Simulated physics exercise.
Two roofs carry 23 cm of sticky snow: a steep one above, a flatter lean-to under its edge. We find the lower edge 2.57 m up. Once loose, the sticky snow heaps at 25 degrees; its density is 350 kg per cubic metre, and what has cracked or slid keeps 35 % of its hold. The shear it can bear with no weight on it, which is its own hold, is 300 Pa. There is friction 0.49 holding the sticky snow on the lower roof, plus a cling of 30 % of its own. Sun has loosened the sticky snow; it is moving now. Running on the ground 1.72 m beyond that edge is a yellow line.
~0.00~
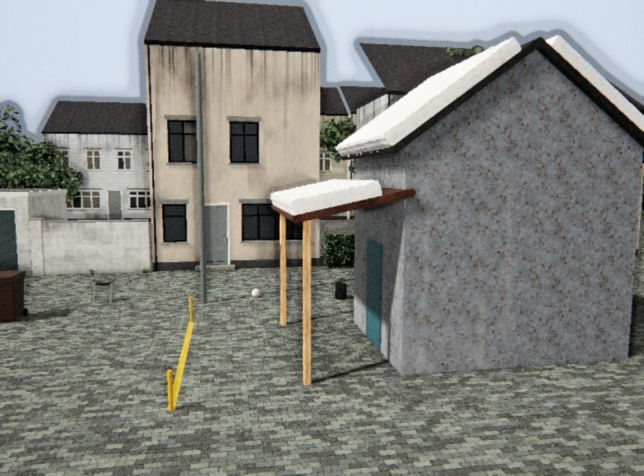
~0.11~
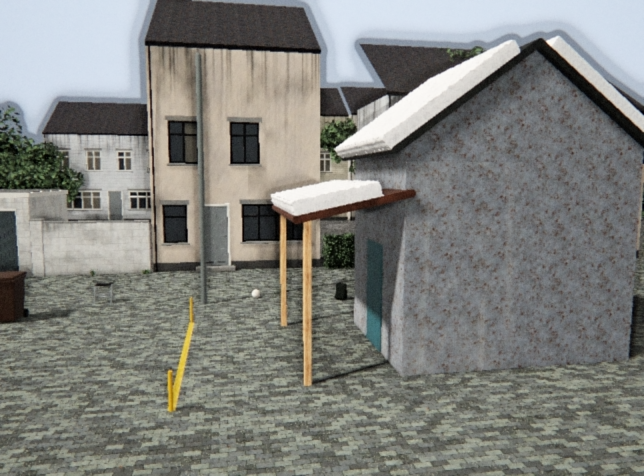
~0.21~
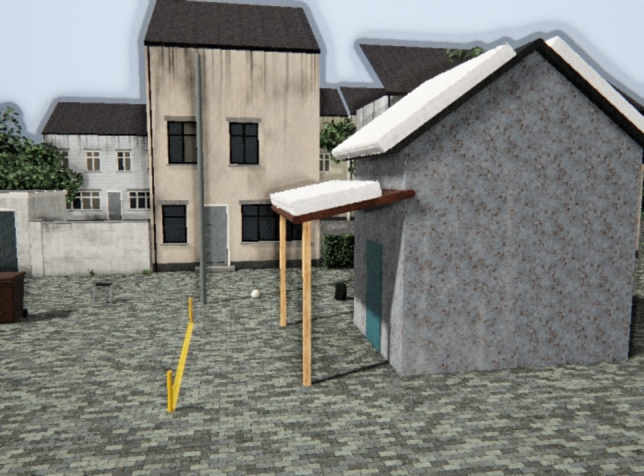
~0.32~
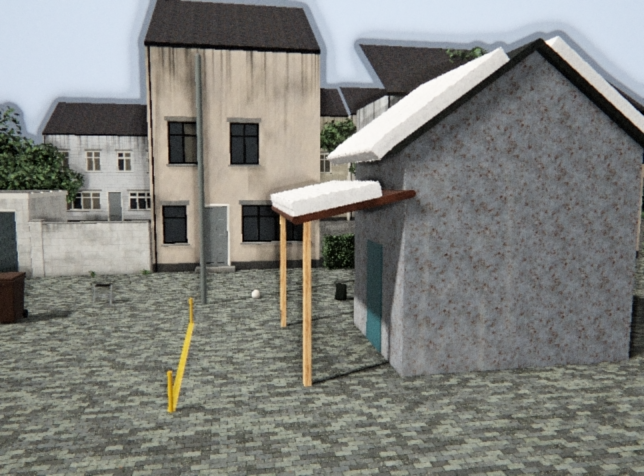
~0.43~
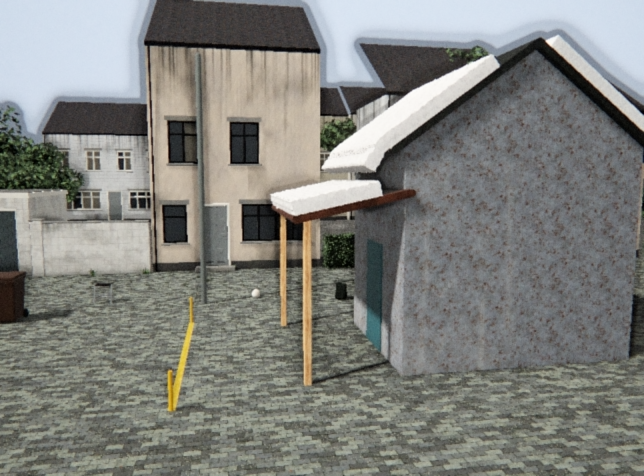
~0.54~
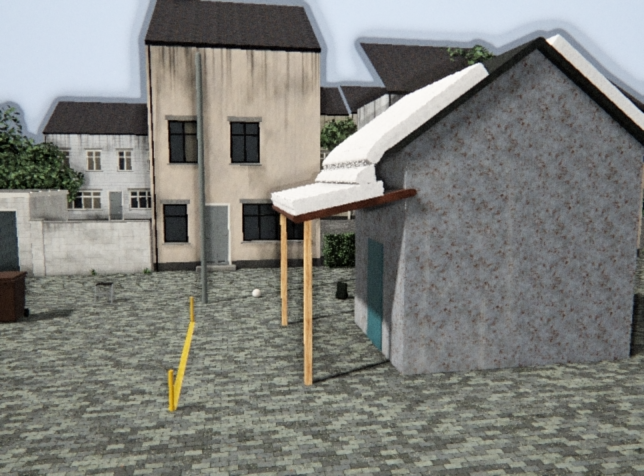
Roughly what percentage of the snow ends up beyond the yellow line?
Around 31 %.
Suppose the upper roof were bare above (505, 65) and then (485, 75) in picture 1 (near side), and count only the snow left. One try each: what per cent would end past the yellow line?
First try roughly 25 %, second roughly 16 %.
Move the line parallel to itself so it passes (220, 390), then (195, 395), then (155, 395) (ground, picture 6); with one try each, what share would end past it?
45 %, then 40 %, then 25 %.
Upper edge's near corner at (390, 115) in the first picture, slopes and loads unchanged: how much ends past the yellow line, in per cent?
Share past the line: About 45 %.
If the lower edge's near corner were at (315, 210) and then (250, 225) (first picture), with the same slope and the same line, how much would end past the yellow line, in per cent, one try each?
Try 1: Near 35 %; try 2: Near 20 %.
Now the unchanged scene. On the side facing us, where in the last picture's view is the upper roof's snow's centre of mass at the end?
You'll find it around (201, 337).
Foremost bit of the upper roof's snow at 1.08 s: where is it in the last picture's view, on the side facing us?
Close to pixel (278, 202).
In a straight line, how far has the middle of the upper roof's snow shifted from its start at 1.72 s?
It sits some 4.0 m from where it began.
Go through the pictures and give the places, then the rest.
Front end of the sticky snow at (390, 141), in the first frame.
Front end of the sticky snow at (389, 142), its middle shifted 2.8 cm, 1 % of it past the upper edge, in one piece, in the second frame.
Front end of the sticky snow at (384, 146), its middle shifted 11 cm, 4 % of it past the upper edge, in one piece, in the third frame.
Front end of the sticky snow at (378, 144), its middle shifted 24 cm, 10 % of it past the upper edge, in one piece, in the fourth frame.
Front end of the sticky snow at (369, 154), its middle shifted 43 cm, 17 % of it past the upper edge, cracking, in the fifth frame.
Front end of the sticky snow at (359, 176), its middle shifted 68 cm, 27 % of it past the upper edge, cracking, in the sixth frame.
By 1.08 s, none is below the lower edge and 0 % is past the line.
By 1.72 s, 53 % is below the lower edge and 1 % is past the line.
By 2.36 s, 63 % is below the lower edge and 31 % is past the line.
By 3.00 s, 64 % is below the lower edge and 31 % is past the line.
By 3.40 s, at the end, 64 % is below the lower edge and 31 % is past the line.
